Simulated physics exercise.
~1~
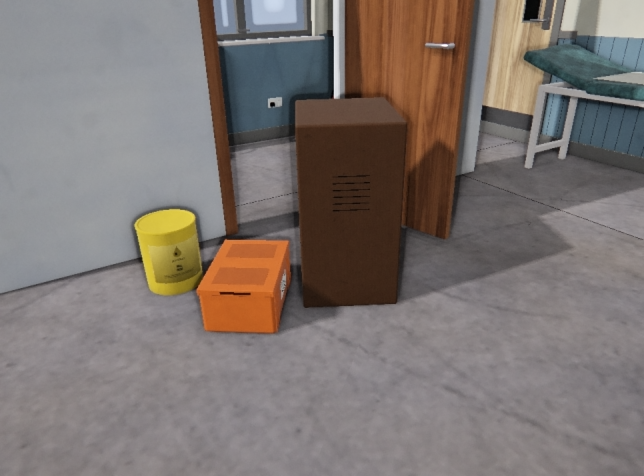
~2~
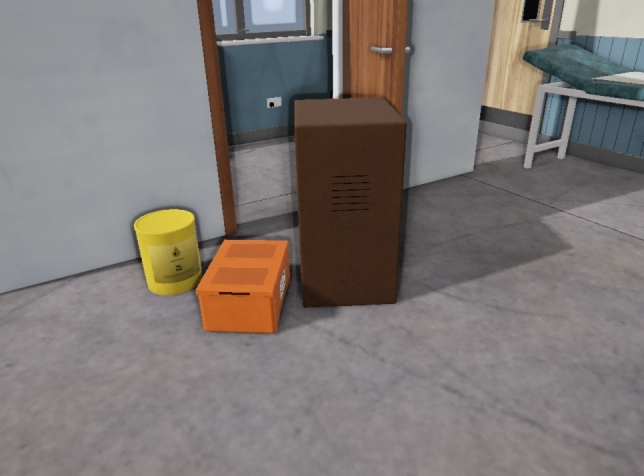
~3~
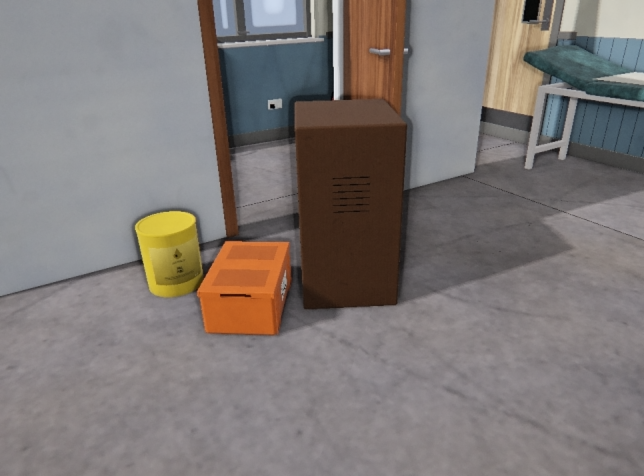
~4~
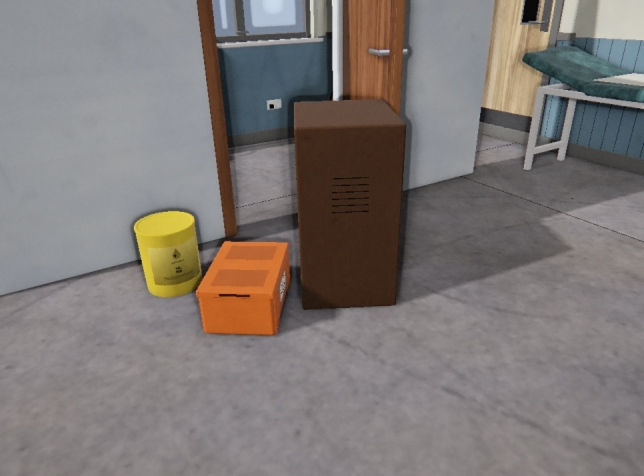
Clinic doorway with a wooden door swinging left behind a brown cabinet, then staying open, orange tote and yellow pail unmoved.
